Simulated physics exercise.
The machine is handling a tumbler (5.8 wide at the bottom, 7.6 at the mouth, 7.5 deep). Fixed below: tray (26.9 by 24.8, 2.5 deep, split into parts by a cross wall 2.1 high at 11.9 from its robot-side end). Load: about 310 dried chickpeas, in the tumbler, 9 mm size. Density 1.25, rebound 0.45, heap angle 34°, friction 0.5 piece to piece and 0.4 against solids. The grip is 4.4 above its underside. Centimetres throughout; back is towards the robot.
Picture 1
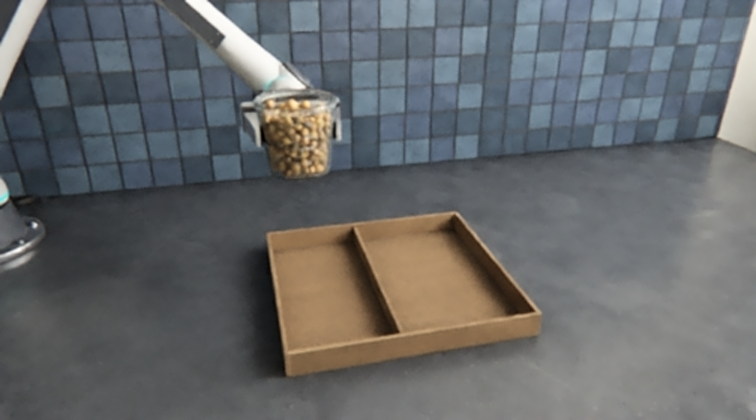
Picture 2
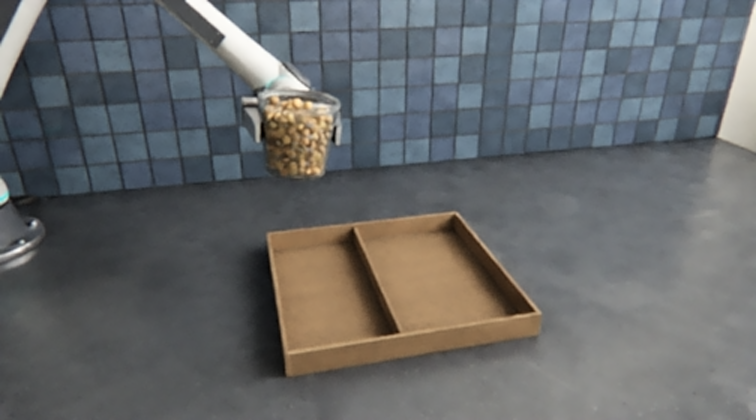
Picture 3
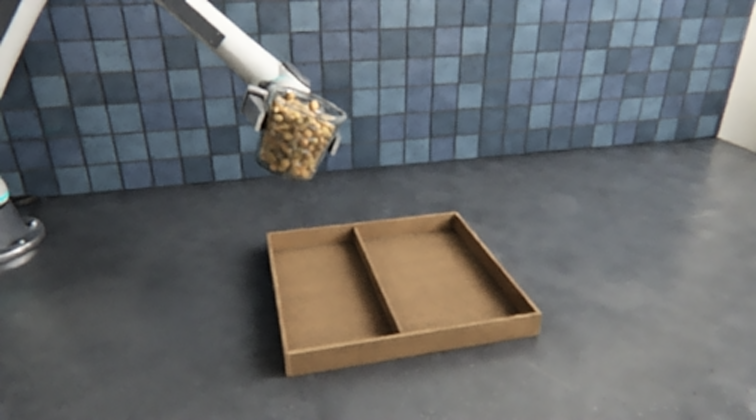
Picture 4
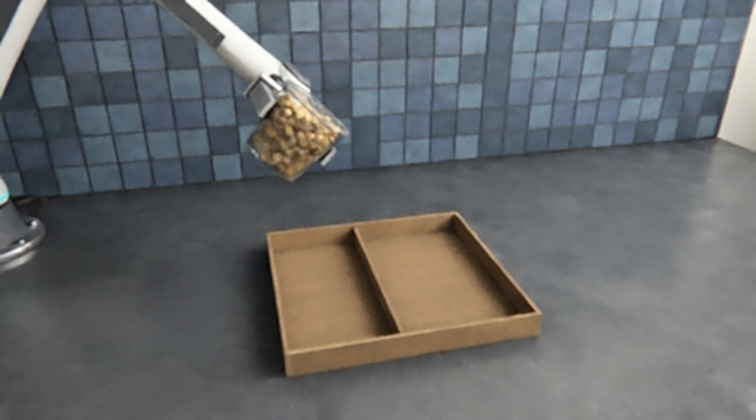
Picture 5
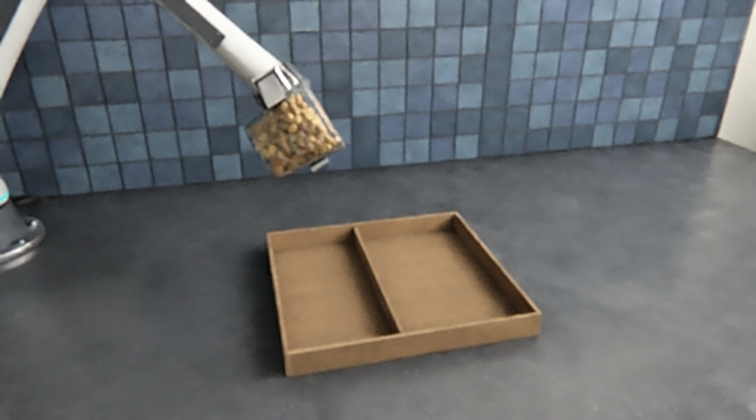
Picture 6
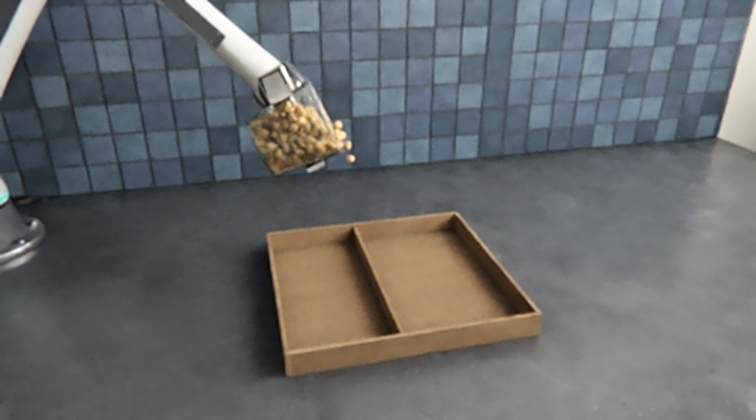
The footage shows a robotic arm holding a clear tumbler of dried chickpeas above a gray surface, behind a divided brown tray; the arm tilts the tumbler steeply, the chickpeas shift inside, and a few emerge at its right side.
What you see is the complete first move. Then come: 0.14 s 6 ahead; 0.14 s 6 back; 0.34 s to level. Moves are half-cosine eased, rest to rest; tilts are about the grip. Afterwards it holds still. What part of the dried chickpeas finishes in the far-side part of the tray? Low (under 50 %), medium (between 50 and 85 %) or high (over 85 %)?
Answer: Low; under 50 % of the dried chickpeas finish in the far-side part of the tray.
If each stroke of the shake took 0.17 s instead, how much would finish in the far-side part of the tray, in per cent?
It would be near 30 per cent.
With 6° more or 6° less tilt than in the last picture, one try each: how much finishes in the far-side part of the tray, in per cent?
About 55 and 30 per cent.
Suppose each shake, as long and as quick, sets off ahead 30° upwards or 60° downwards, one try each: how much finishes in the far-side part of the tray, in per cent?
About 60 and 10 per cent.
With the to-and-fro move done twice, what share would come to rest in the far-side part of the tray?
In that case some 50 per cent.
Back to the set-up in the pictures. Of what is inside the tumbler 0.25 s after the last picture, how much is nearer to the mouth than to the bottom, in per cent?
Roughly 75 per cent.
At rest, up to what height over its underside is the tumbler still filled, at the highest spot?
Roughly 6.0 cm.
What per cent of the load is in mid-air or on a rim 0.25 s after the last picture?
Some 40 per cent.
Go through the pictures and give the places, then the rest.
In the first frame, tumbler middle at (298, 137), level; upper third of the load around (296, 118), from x 265 to 325, top at y 105; 306 in the tumbler.
In the second frame, tumbler middle at (297, 137), tilted 6° forward; upper third of the load around (296, 118), from x 270 to 330, top at y 100.
In the third frame, tumbler middle at (295, 136), tilted 23° forward; upper third of the load around (295, 118), from x 260 to 330, top at y 95.
In the fourth frame, tumbler middle at (293, 135), tilted 44° forward; upper third of the load around (294, 118), from x 255 to 330, top at y 95.
In the fifth frame, tumbler middle at (292, 134), tilted 61° forward; upper third of the load around (295, 118), from x 255 to 335, top at y 100.
In the sixth frame, tumbler middle at (292, 134), tilted 67° forward; upper third of the load around (292, 120), from x 255 to 350, top at y 105; 305 in the tumbler, 1 in flight or on a rim.
Then, 0.25 s later, tilted 67° forward, highest piece 22 above the table; 181 in the tumbler, 4 in the far-side part, 121 in flight or on a rim.
Then, 0.50 s later, tilted 20° forward, highest piece 23 above the table; 136 in the tumbler, 122 in the far-side part, 36 in the robot-side part, 7 on the table or floor, 5 in flight or on a rim.
Then, 0.82 s later, level, highest piece 23 above the table; 136 in the tumbler, 123 in the far-side part, 37 in the robot-side part, 10 on the table or floor.
Then, 1.87 s later, level, highest piece 23 above the table; 136 in the tumbler, 123 in the far-side part, 37 in the robot-side part, 10 on the table or floor.
At rest, 136 in the tumbler, 123 in the far-side part, 37 in the robot-side part, 10 on the table or floor. That is 40 % in the far-side part of the tray.
